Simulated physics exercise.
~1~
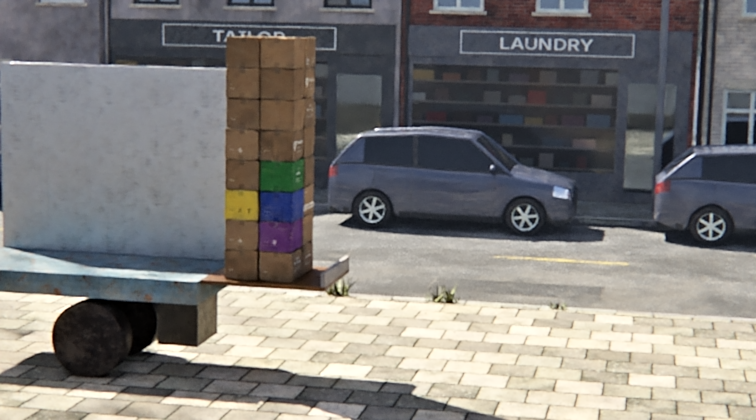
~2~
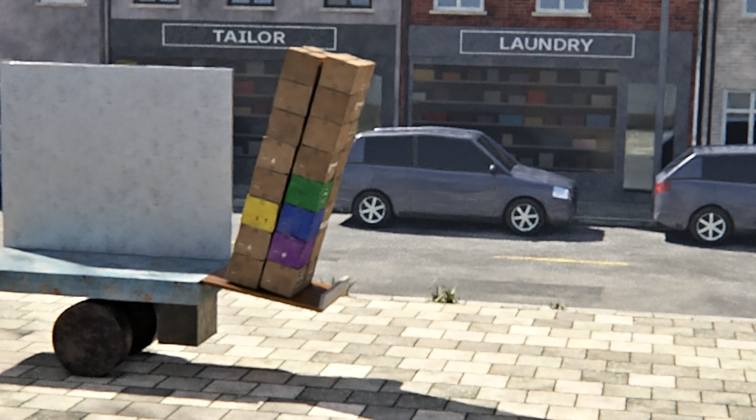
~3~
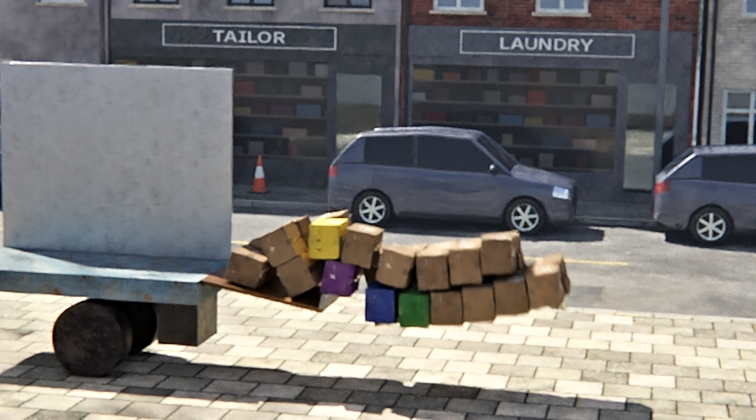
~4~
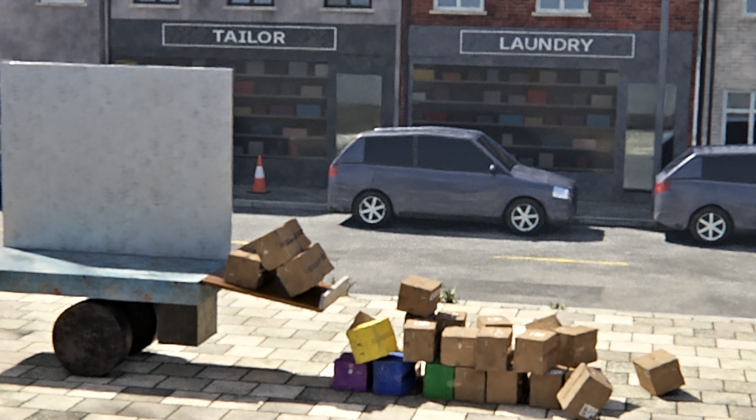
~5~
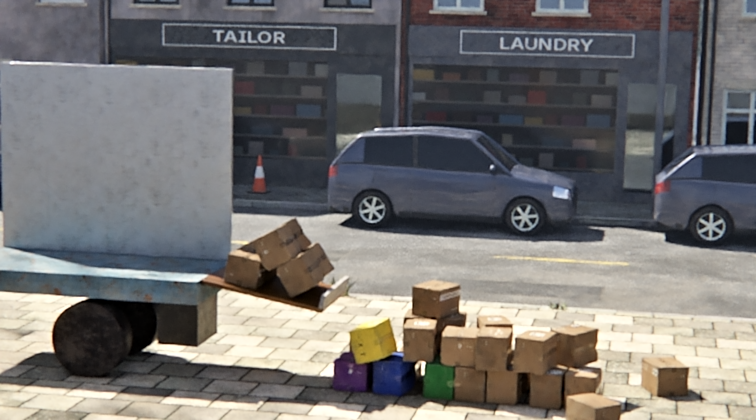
A tall stack of brown cartons, with green, blue, purple and yellow ones among them, leaned right as the platform beneath tilted down, then toppled over the edge, leaving most heaped on the paving and a few still on the platform.
